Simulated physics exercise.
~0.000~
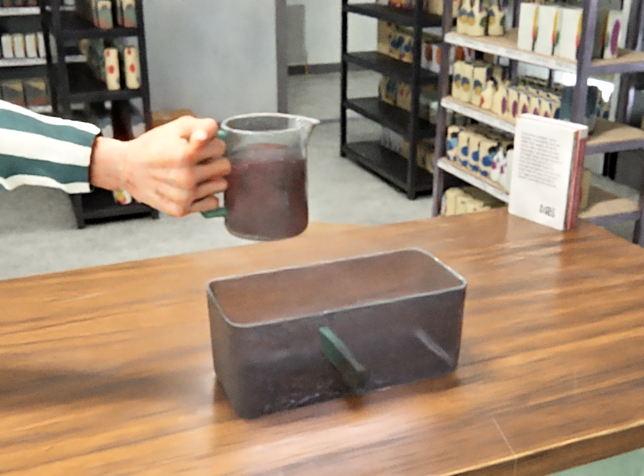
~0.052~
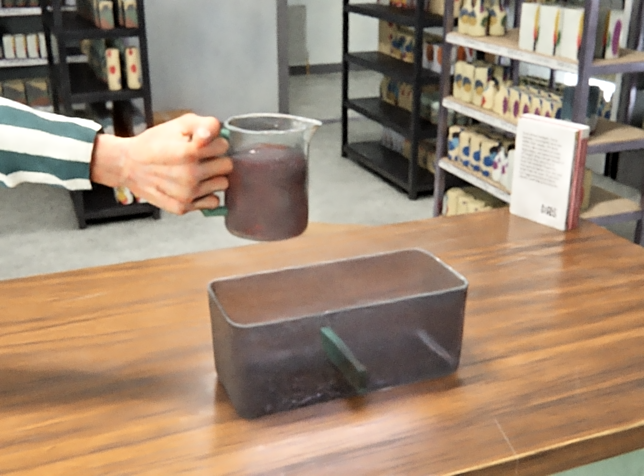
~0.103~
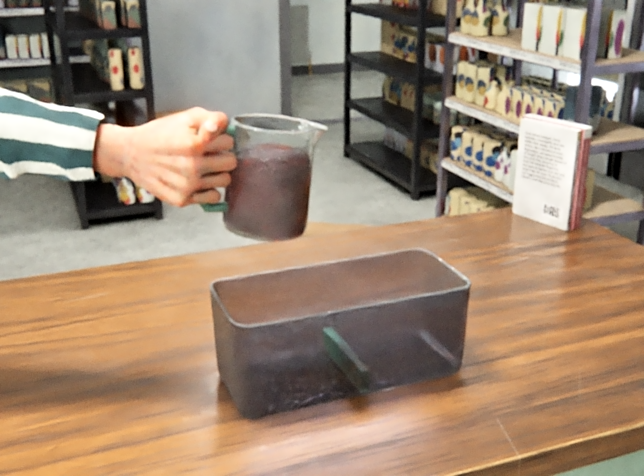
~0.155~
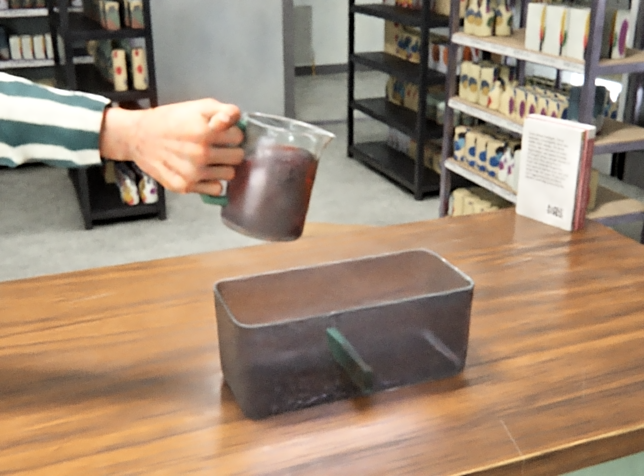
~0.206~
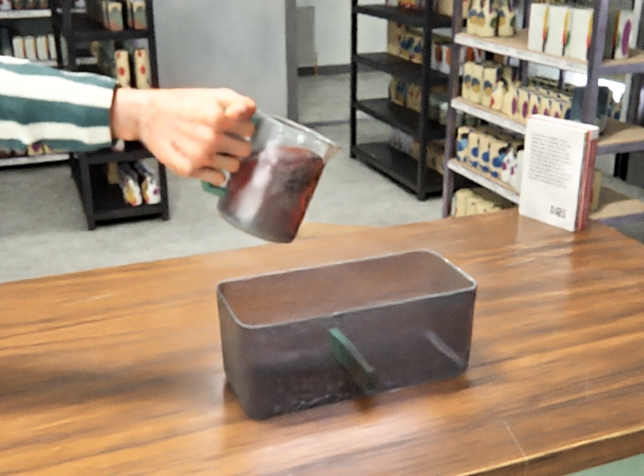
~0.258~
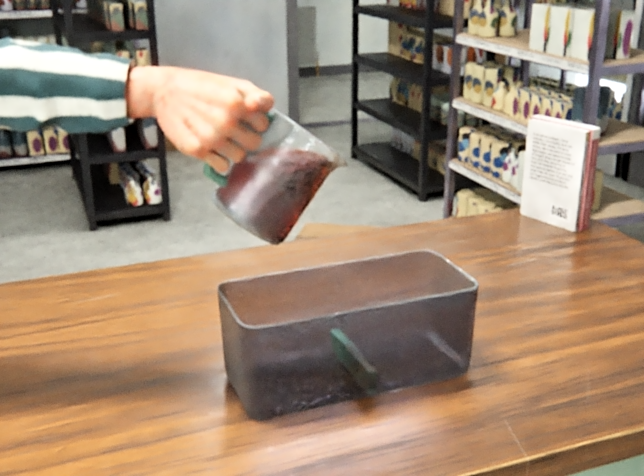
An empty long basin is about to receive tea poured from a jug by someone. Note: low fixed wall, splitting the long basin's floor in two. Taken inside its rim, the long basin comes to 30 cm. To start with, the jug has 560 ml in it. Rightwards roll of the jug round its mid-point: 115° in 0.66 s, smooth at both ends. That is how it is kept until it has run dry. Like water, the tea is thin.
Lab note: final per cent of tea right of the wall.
Approx. 86 %.
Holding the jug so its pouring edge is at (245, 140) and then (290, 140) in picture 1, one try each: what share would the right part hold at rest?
15 and 45 %.
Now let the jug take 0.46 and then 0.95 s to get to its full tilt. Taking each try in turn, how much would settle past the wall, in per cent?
I'd expect close to 85 per cent and then close to 85 per cent.
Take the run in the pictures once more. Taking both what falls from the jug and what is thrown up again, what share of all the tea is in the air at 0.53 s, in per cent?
Some 26 per cent.
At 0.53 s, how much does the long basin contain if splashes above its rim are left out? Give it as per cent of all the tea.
Roughly 12 per cent.
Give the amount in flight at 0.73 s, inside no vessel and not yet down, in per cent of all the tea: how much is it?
Near 16 per cent, I'd say.
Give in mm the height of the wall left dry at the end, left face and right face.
Left side: Around 26 mm. Right side: Around 2 mm.
By 0.53 s the tilt is 104° and 62 per cent is still to pour, 0 is left of the wall and 12 right of it.
By 0.73 s the tilt is 115° and 12 per cent is still to pour, 4 is left of the wall and 68 right of it.
By 0.94 s the tilt is 115° and 1 per cent is still to pour, 7 is left of the wall and 87 right of it.
By 1.16 s the tilt is 115° and 0 per cent is still to pour, 8 is left of the wall and 89 right of it.
At rest 12 per cent lies left of the wall, 86 right of it and 3 outside.
